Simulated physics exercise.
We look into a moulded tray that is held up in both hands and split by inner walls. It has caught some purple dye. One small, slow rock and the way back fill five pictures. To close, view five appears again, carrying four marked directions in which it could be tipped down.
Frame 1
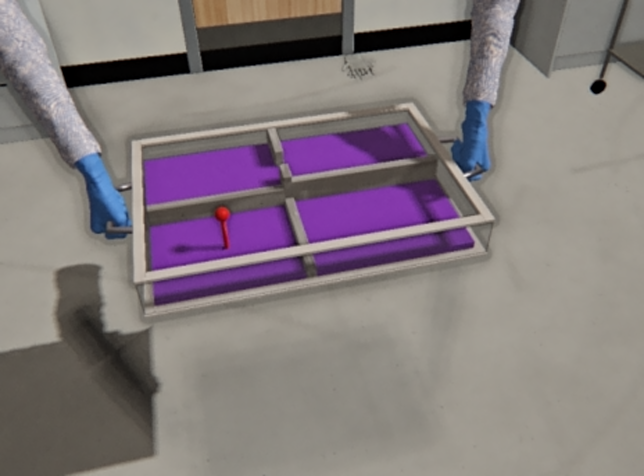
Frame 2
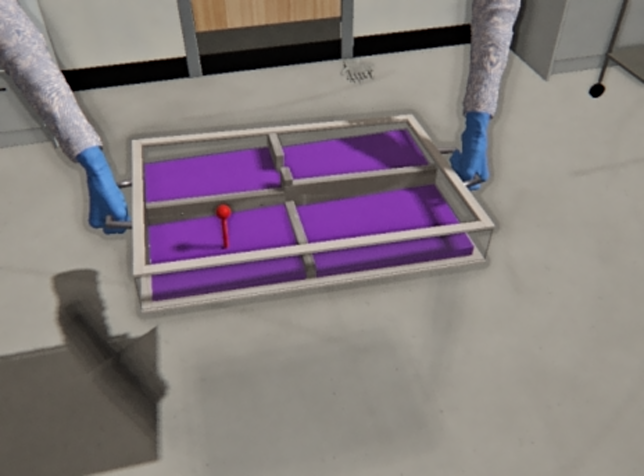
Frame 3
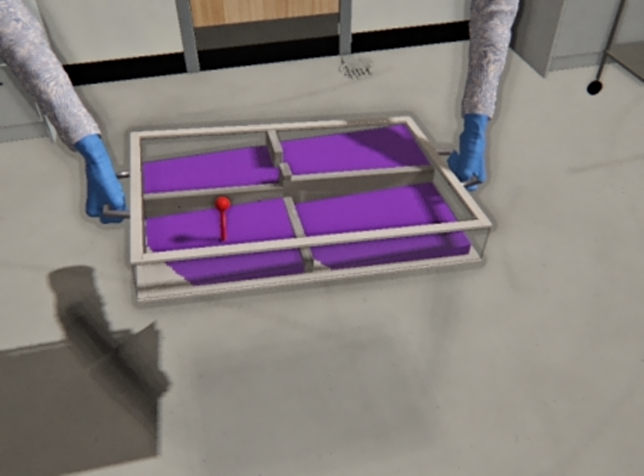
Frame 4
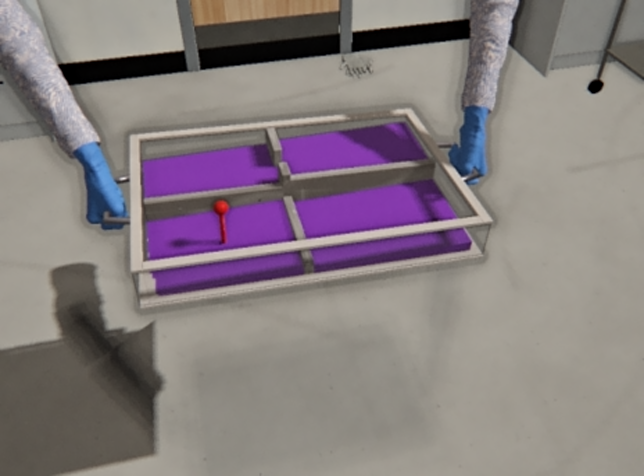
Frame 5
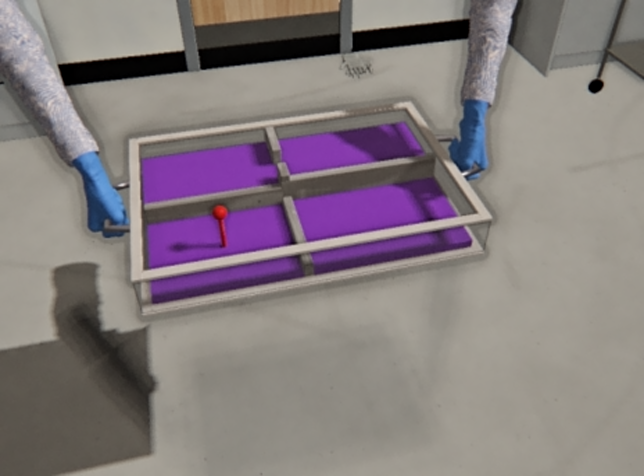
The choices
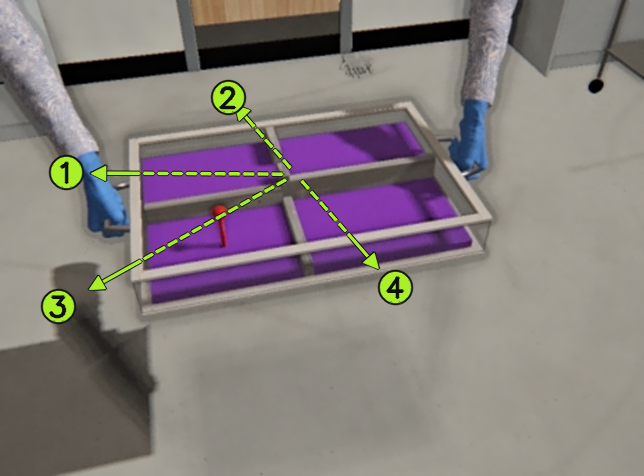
Purple dye in a clear four-part tray with a red peg, two blue-gloved hands tilting it slightly, then levelling it again.
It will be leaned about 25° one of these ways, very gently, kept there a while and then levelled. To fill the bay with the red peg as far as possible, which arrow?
Take 3.
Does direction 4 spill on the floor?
Yes, some is lost.
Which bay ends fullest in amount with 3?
That is the front left bay.
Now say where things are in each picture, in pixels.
The tray is level; deepest in the back left bay, at (214, 175), shallowest in the front left; red peg at (222, 215).
Tipped about 3° down to the back right; no wall is crossed.
Tipped about 6° down to the back right; no wall is crossed; red peg at (222, 205).
Tipped about 3° down to the back right; no wall is crossed.
The tray is level; deepest in the back right bay, at (349, 153), shallowest in the front left; red peg at (219, 213).
On the marked copy, 1 ends at (96, 173); 2 ends at (238, 108); 3 ends at (93, 286); 4 ends at (374, 264).
For direction 1, about 13 % of the liquid ends in the peg's bay; about 65 % goes over the rim.
For direction 2, about 9 % of the liquid ends in the peg's bay; about 48 % goes over the rim.
For direction 3, about 21 % of the liquid ends in the peg's bay; about 72 % goes over the rim.
For direction 4, about 10 % of the liquid ends in the peg's bay; about 41 % goes over the rim.
